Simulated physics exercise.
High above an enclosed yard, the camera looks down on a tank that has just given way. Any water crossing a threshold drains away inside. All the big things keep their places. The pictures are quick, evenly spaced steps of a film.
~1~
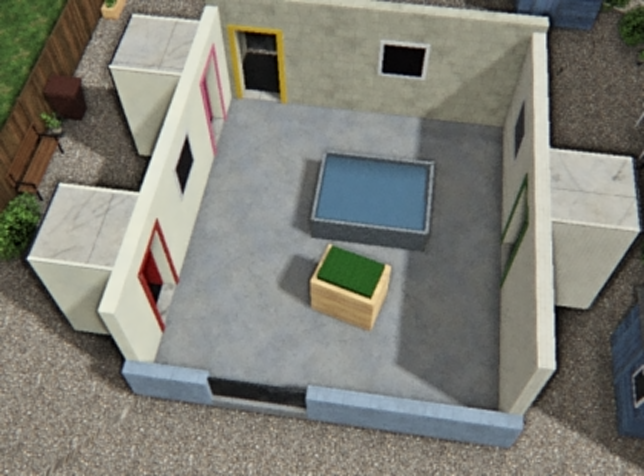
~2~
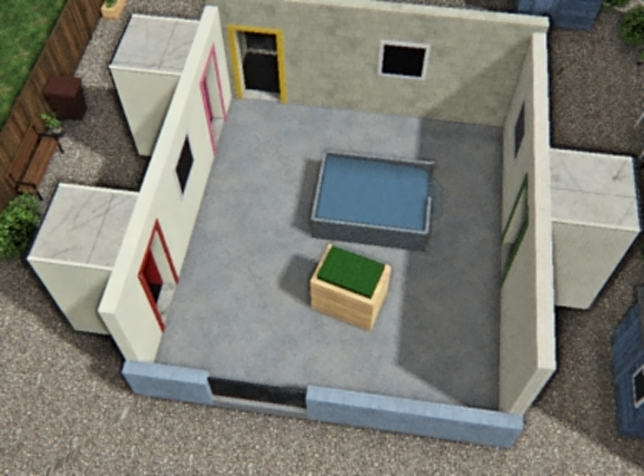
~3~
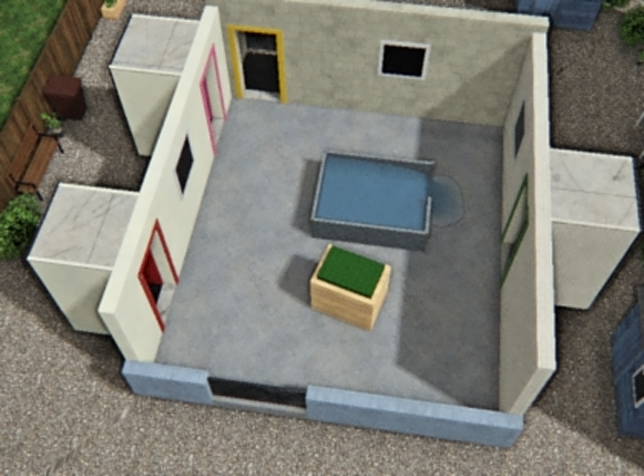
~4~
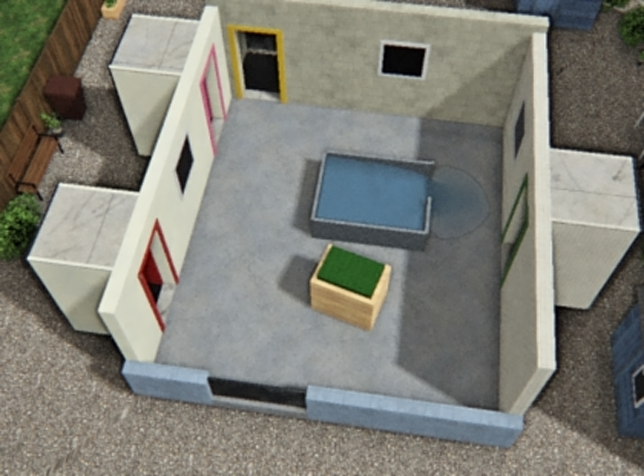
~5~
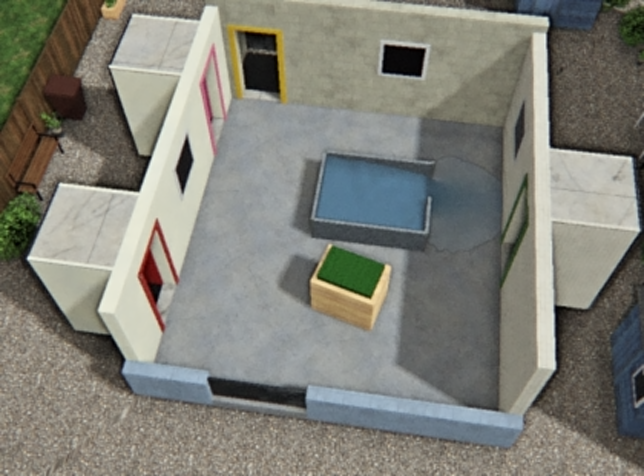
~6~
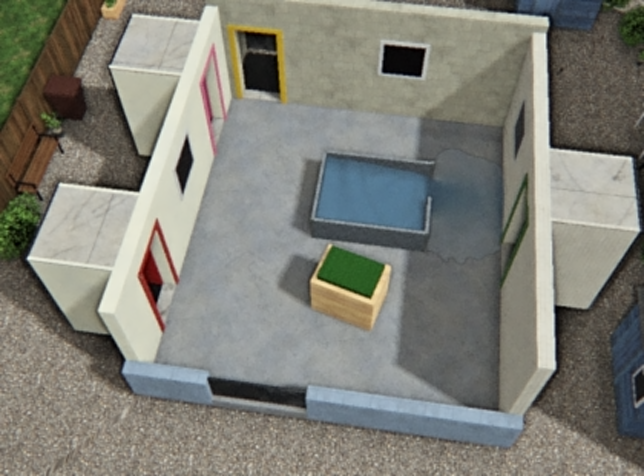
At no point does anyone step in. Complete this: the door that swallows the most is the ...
... Yellow door.
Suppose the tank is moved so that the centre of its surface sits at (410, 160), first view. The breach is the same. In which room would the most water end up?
I'd say the yellow-painted one.
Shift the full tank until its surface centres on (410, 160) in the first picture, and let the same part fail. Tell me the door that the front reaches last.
Answer: The red-painted one.
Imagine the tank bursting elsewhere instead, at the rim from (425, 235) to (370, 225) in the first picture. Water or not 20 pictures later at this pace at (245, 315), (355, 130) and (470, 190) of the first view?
The first spot is left untouched, the second left untouched, the third left untouched.
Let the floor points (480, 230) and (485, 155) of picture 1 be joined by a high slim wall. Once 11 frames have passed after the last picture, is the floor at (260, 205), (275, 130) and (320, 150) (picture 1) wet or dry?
Going through them in the order asked, I'd say still bare, then still bare, then still bare.
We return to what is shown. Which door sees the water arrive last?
That one is the one in red.
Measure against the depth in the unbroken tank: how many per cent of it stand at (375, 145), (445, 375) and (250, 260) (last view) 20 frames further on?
Estimate: 6, 4, 0 %.
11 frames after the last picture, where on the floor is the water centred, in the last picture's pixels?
About (412, 204) in the last view.
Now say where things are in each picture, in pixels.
The first frame shows the tank at (374, 193) is whole and still.
In the second frame, the front is at (434, 182), out from the gap at (427, 194).
In the third frame, water pours out at (427, 194) and has run to (454, 220).
In the fourth frame, the front is at (484, 214), out from the gap at (427, 195).
In the fifth frame, the front is at (502, 188), out from the gap at (427, 194).
In the sixth frame, water pours out at (427, 194) and has run to (503, 172).
A moment on, water covers 10 % of the floor; pink door not reached, red door not reached, yellow door not reached, green door wet at the sill, nothing in.
Next, water covers 20 % of the floor; pink door not reached, red door not reached, yellow door not reached, green door wet at the sill, nothing in.
Then, water covers 45 % of the floor; pink door not reached, red door not reached, yellow door not reached, green door a trickle in.
Later, water covers 70 % of the floor; pink door wet at the sill, nothing in, red door not reached, yellow door wet at the sill, nothing in, green door a trickle in.
In the end, water covers 95 % of the floor; pink door wet at the sill, nothing in, red door a trickle in, yellow door some in, green door a trickle in; the yellow door has let in the most.
